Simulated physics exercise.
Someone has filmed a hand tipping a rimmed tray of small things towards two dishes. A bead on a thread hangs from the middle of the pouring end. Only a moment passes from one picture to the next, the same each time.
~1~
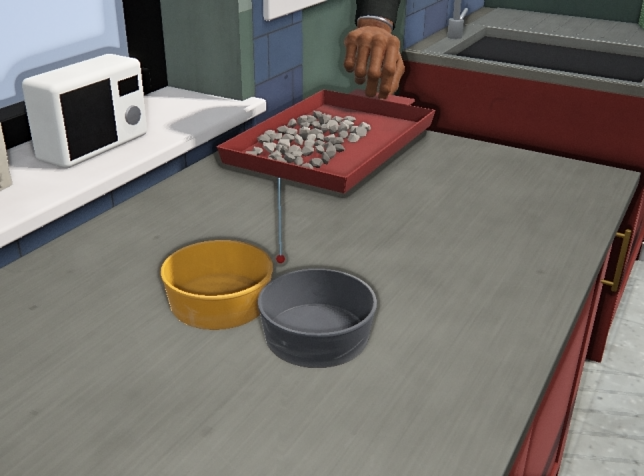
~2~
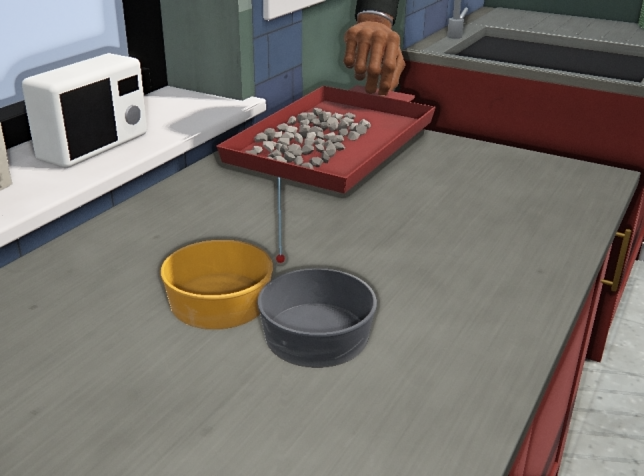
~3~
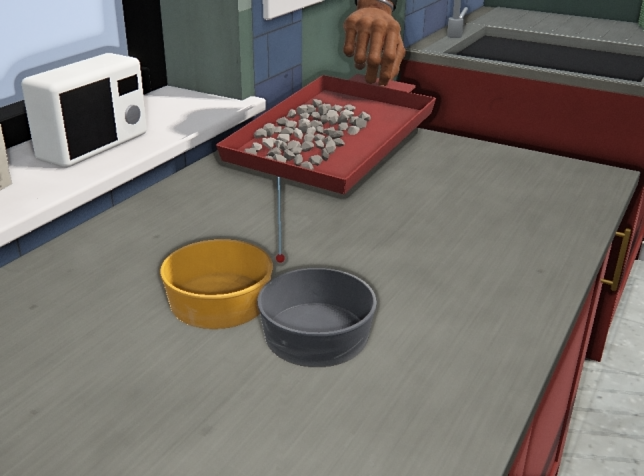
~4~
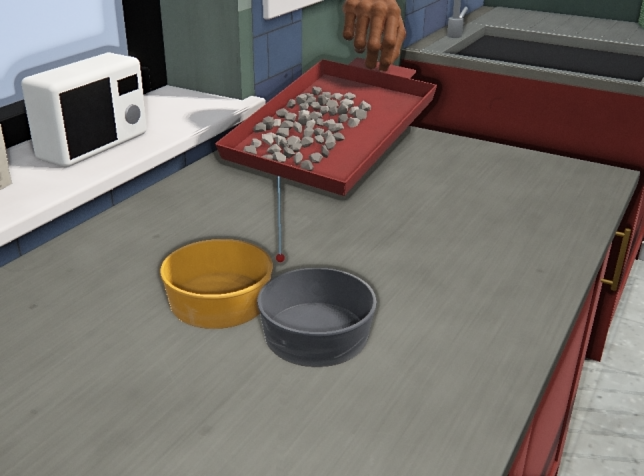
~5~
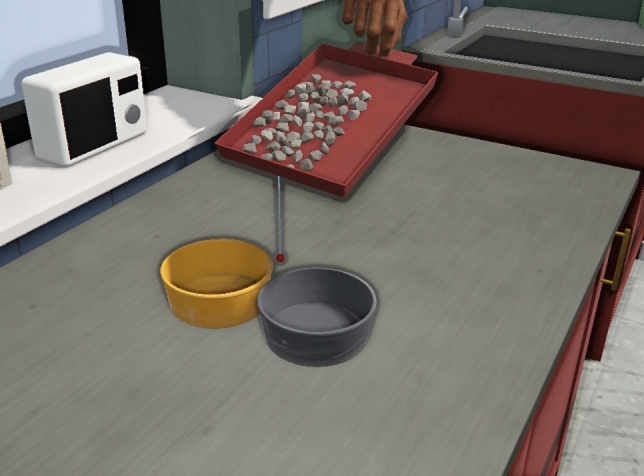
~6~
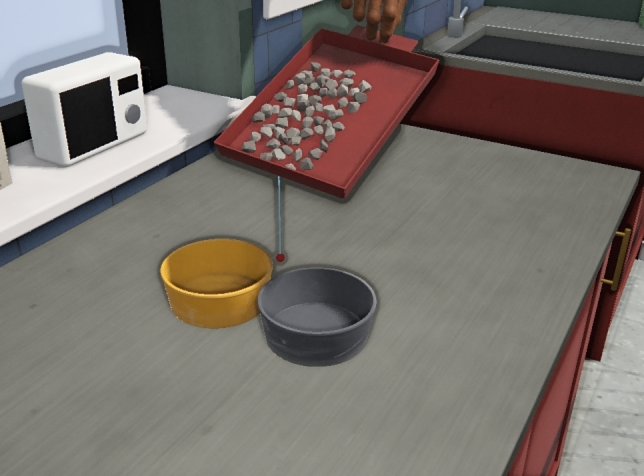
Red rimmed tray of gravel bits tilting gradually as a hand raises its far end, above yellow and grey dishes on a counter.
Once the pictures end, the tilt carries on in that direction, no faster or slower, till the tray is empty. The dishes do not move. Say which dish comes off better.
The right one ends fuller.
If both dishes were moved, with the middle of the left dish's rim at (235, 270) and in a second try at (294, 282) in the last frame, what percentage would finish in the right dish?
About 70 and 10 per cent.
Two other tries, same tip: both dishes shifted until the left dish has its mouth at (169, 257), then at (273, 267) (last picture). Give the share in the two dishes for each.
About 60 and 60 per cent.
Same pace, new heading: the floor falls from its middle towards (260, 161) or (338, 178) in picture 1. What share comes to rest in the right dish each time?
The first gives 0 %, the second 100 %.
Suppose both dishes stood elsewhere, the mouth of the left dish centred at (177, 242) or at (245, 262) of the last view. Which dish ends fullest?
First right, then the right-hand dish.
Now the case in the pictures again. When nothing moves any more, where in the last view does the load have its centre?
Close to (305, 331).
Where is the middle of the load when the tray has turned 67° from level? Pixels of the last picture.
Around (303, 161).
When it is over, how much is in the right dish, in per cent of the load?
Some 90 per cent.
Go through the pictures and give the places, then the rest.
The first picture shows corners of the pouring end near (222, 146) and (345, 175), level; middle of the load near (310, 138), bits of gravel; left dish near (185, 307); right dish near (287, 344); bead on its thread near (281, 259).
The second picture shows corners of the pouring end near (221, 146) and (344, 176), level; middle of the load near (310, 136).
The third picture shows corners of the pouring end near (221, 144) and (344, 177), tipped barely, lowest at the right corner; middle of the load near (310, 131).
The fourth picture shows corners of the pouring end near (220, 143) and (344, 180), tipped a little, lowest at the right corner; middle of the load near (310, 124).
The fifth picture shows corners of the pouring end near (219, 142) and (344, 182), tipped clearly, lowest at the right corner; middle of the load near (309, 117).
The sixth picture shows corners of the pouring end near (219, 141) and (343, 185), tipped clearly, lowest at the right corner; middle of the load near (309, 111); left dish near (184, 306); right dish near (287, 343).
Shortly afterwards, tray tipped steeply; the whole lot on the tray.
Next, tray tipped past a quarter turn; near a quarter on the tray; near half in the right dish; only a few in the left dish; only a few outside both; near a quarter in the air.
Some moments later, tray tipped past a quarter turn; the bulk in the right dish; a little in the left dish; a little outside both.
In the end, tray tipped past a quarter turn; the bulk in the right dish; a little in the left dish; a little outside both.
